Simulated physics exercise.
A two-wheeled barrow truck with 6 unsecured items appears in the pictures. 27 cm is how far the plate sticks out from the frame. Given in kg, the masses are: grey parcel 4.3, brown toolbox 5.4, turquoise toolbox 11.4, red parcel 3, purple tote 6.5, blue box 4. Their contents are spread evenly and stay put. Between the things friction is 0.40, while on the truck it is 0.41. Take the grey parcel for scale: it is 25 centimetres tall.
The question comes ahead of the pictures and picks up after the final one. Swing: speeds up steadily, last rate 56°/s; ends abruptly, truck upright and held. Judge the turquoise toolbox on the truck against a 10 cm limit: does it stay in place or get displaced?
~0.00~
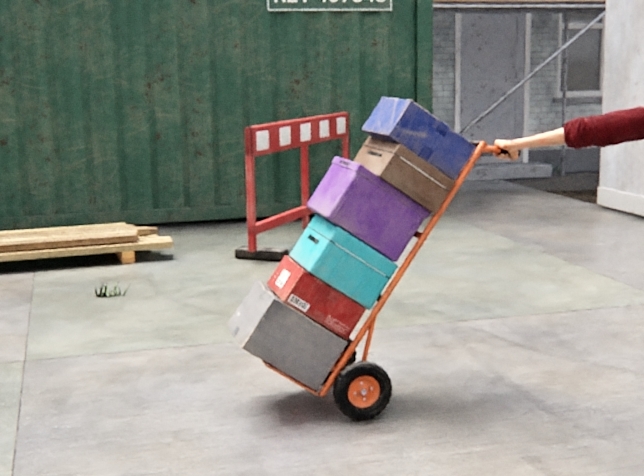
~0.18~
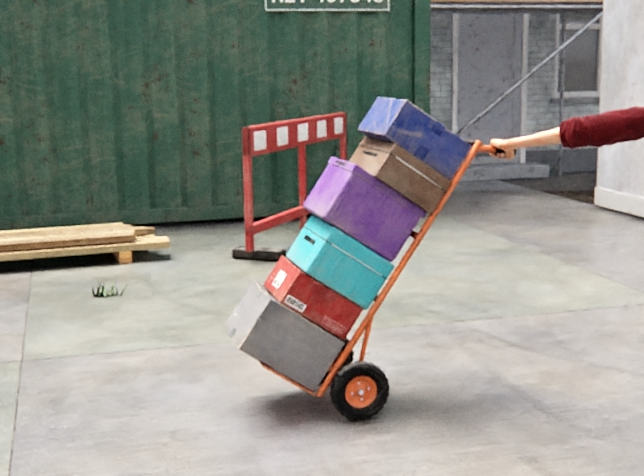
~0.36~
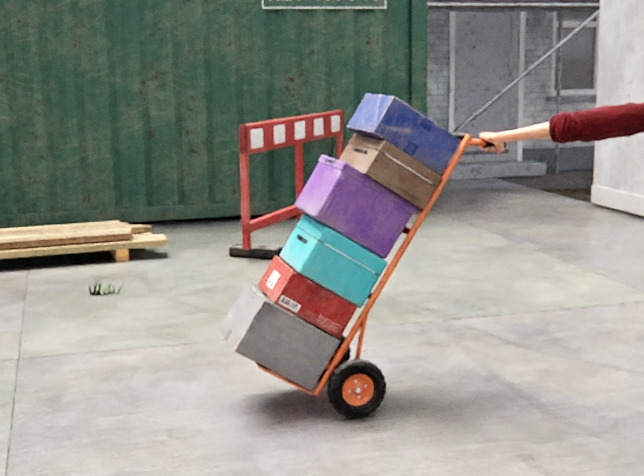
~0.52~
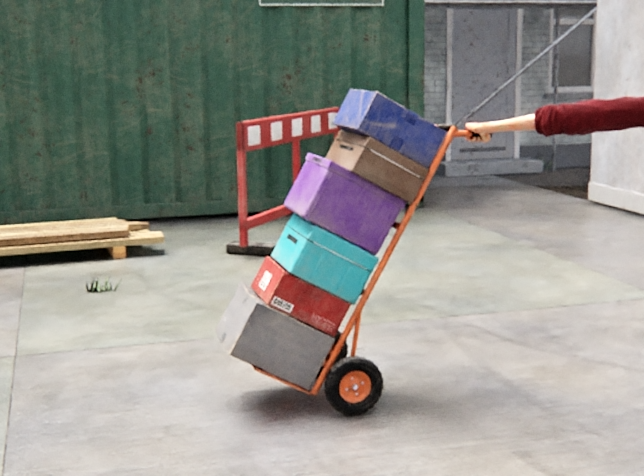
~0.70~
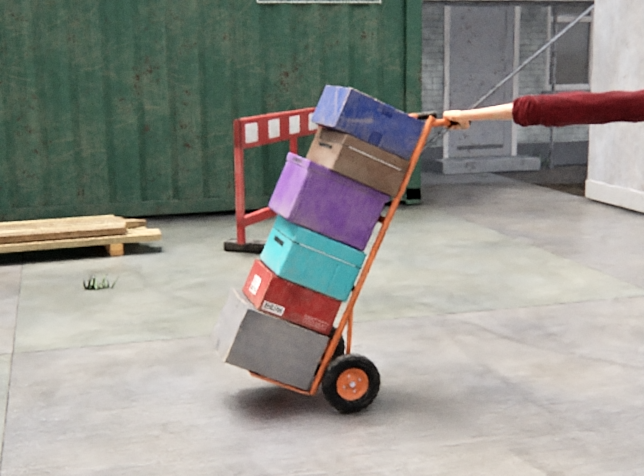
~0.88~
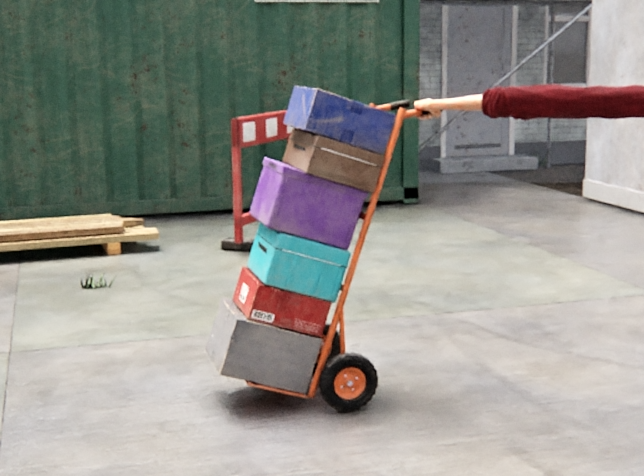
It stays in place.
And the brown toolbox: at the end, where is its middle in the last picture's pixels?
(264, 173), roughly.
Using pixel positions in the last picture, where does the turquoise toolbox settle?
End position: Roughly (264, 279).
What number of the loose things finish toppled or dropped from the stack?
Total count: 0.
Around 1.38 s, truck upright; turquoise toolbox tipped 4° against what carries it near (256, 278); blue box tipped 4° against what carries it; brown toolbox tipped 4° against what carries it.
Around 1.58 s, truck upright; turquoise toolbox tipped 9° against what carries it near (245, 277); blue box tipped 9° against what carries it; brown toolbox tipped 9° against what carries it.
Around 2.08 s, truck upright; blue box shifted 5 cm.
Finally (2.5 s), all 6 still in place (within 10 cm). In the last view, turquoise toolbox near (264, 279).
